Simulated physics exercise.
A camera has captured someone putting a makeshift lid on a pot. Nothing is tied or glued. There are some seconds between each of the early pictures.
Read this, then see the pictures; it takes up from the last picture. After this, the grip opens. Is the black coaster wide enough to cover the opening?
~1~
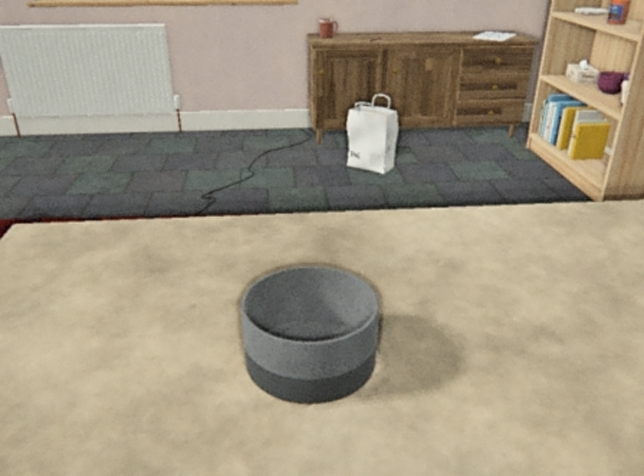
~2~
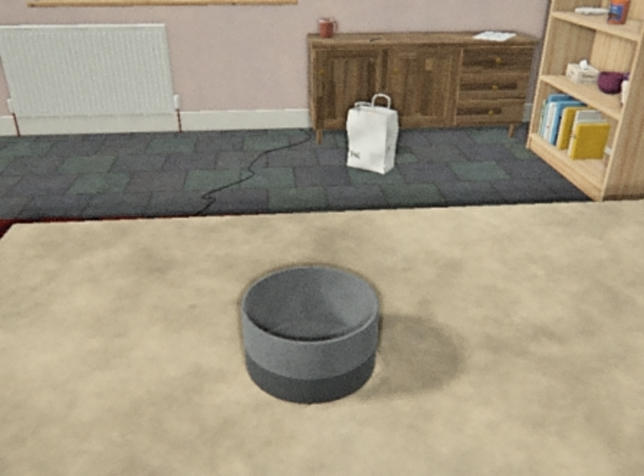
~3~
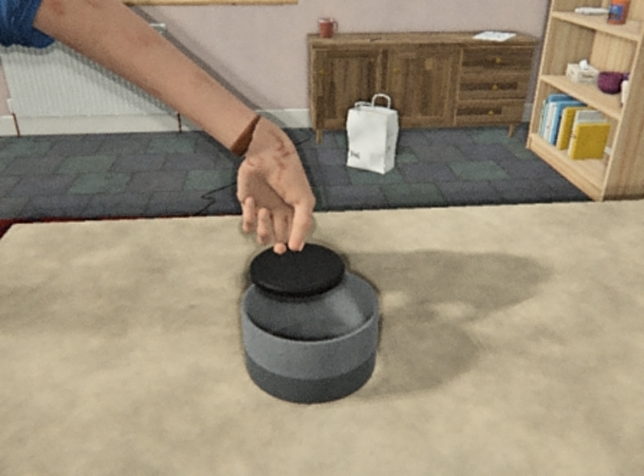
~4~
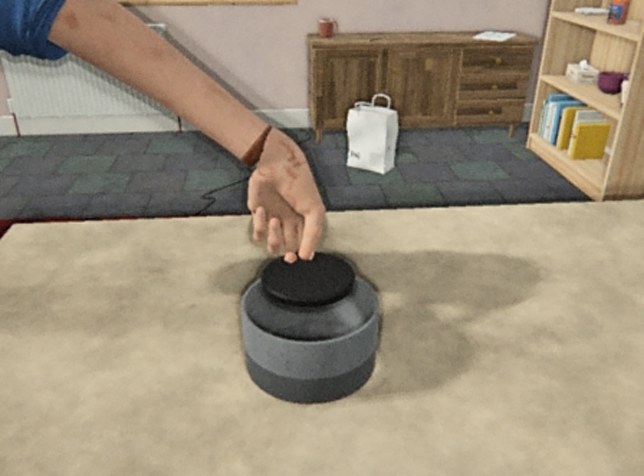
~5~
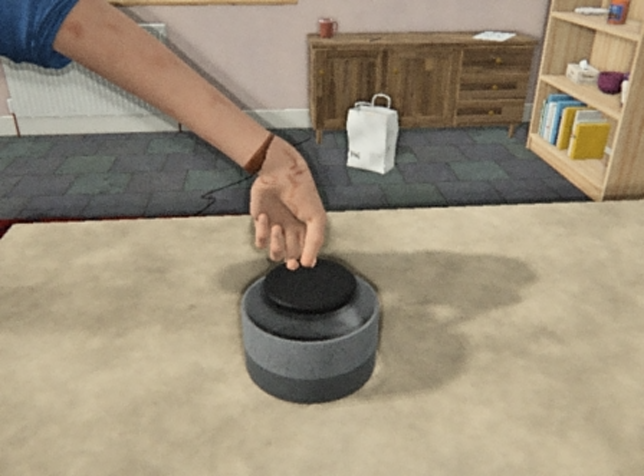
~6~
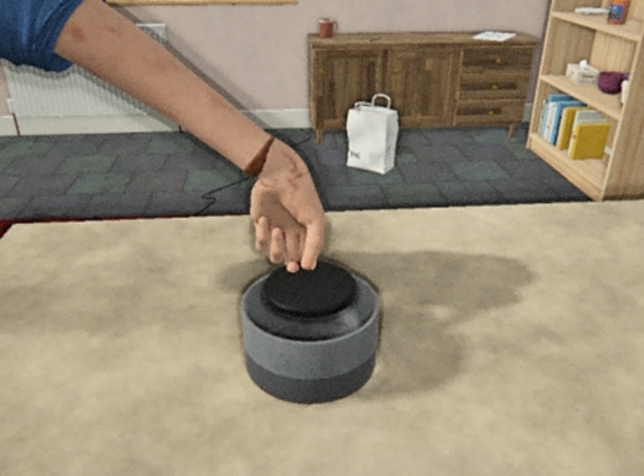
It does not stay up.
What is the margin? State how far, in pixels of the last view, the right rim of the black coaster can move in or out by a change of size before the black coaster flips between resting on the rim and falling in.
About 20 pixels to the right.
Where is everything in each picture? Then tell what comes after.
In the first picture, jug (311, 331).
In the second picture, jug (311, 331).
In the third picture, still on the way; black coaster (297, 269); jug (311, 331).
In the fourth picture, still on the way; black coaster (308, 278); jug (311, 331).
In the fifth picture, still on the way; black coaster (310, 285); jug (311, 331).
In the sixth picture, in place, still held; black coaster (310, 288); jug (311, 331).
Then, 0.14 s on from there, black coaster displaced a little near (310, 324).
In the end, the black coaster drops inside, near (311, 353).
